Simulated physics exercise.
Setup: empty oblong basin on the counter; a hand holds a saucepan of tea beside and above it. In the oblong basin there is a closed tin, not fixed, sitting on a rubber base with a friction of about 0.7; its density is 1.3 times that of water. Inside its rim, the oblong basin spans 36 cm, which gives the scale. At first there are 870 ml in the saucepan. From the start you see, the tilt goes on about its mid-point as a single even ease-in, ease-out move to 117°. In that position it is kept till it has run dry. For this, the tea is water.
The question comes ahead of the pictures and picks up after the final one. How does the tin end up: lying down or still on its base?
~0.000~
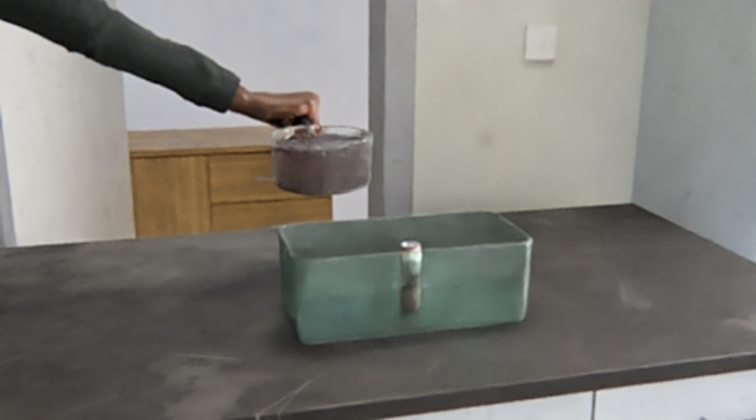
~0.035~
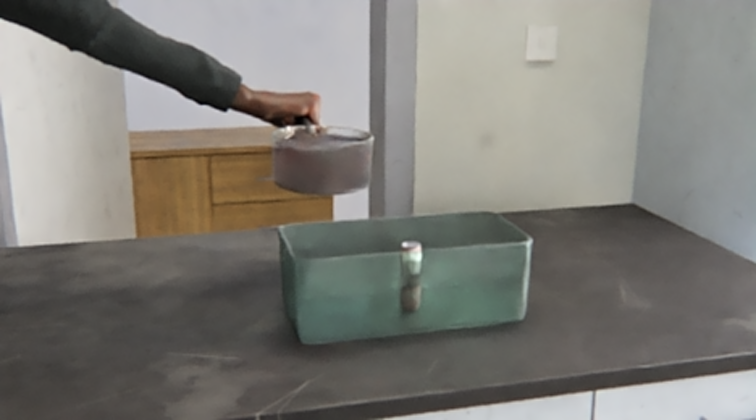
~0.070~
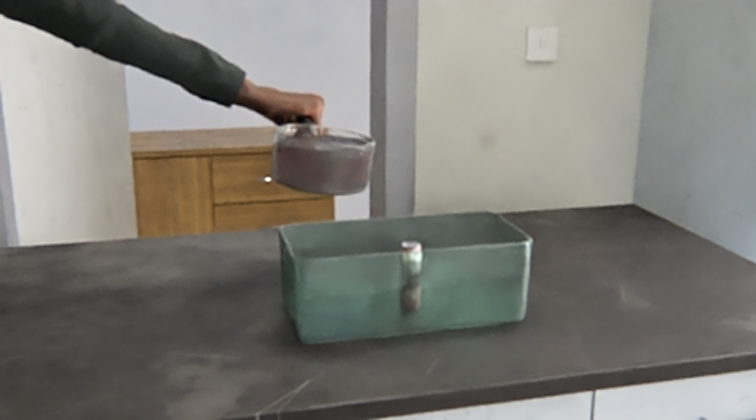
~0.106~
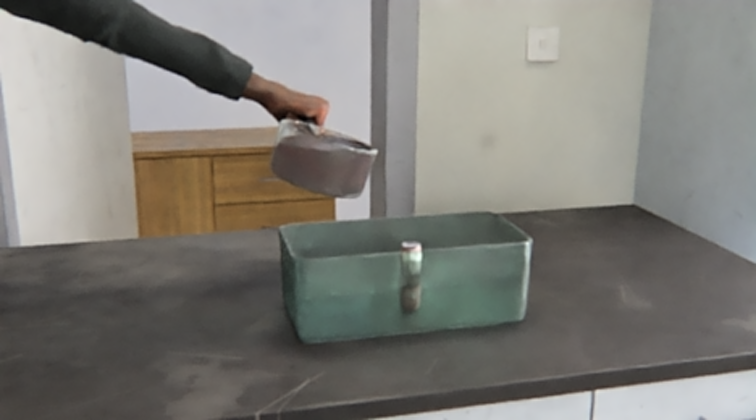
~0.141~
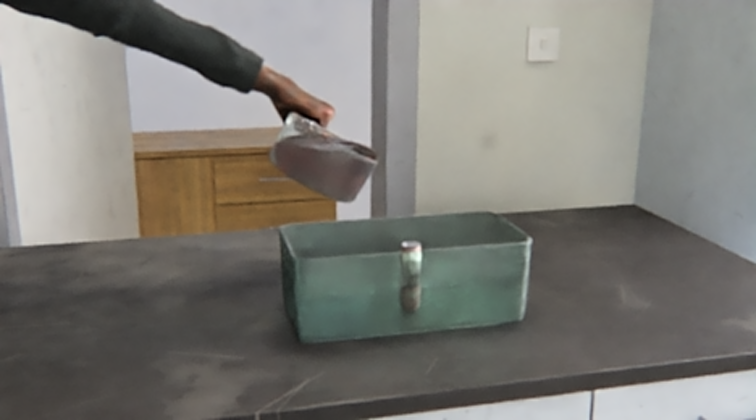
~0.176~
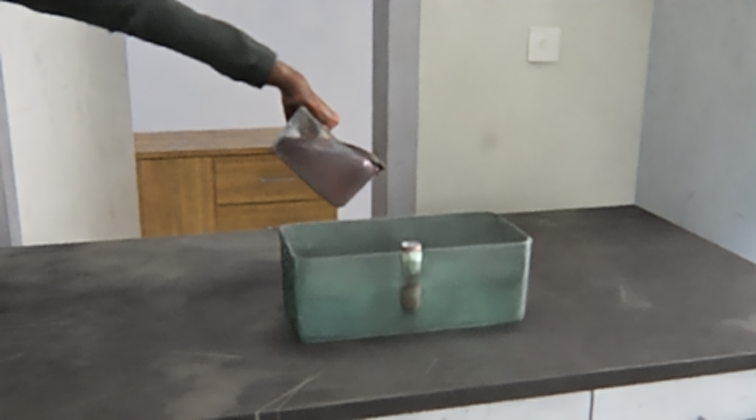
Looks to me like it can't hold out.
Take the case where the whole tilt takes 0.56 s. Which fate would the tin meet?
Result: Tin tipped over.
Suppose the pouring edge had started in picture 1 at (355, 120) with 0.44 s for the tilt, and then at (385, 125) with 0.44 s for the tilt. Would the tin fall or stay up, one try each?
In the first try it comes down; in the second it comes down.
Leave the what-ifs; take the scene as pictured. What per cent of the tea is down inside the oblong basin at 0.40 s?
Near 60 in a hundred.
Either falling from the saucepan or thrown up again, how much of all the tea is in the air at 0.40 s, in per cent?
Around 28 percent.
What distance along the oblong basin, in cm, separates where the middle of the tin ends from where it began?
Shift of tin centre: Approx. 8.0 cm.
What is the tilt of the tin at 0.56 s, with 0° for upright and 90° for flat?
It sits at roughly 15°.
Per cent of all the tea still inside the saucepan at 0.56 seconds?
Around 1 in a hundred.
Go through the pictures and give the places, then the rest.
The first frame shows tilt 0°; pouring edge (370, 134); surface from (273, 144) to (367, 140); the oblong basin's rim runs from (286, 244) to (512, 226); the tin's top is at (411, 247).
The second frame shows tilt 2°; pouring edge (371, 136); surface from (274, 144) to (368, 141).
The third frame shows tilt 8°; pouring edge (373, 141); surface from (276, 142) to (370, 142).
The fourth frame shows tilt 17°; pouring edge (374, 150); surface from (278, 142) to (373, 145).
The fifth frame shows tilt 30°; pouring edge (374, 161); surface from (278, 142) to (368, 152); 3 per cent is over the edge.
The sixth frame shows tilt 44°; pouring edge (372, 173); surface from (275, 140) to (363, 158); 8 per cent is over the edge.
By 0.40 s the tilt is 116° and 12 per cent is still to pour; the tin stands where it began.
By 0.56 s the tilt is 117° and 1 per cent is still to pour; the tin leans 16°.
By 0.73 s the tilt is 117° and 0 per cent is still to pour; the tin lies on its side.
By 0.92 s the tilt is 117° and 0 per cent is still to pour; the tin lies on its side.
At rest the tin lies on its side.
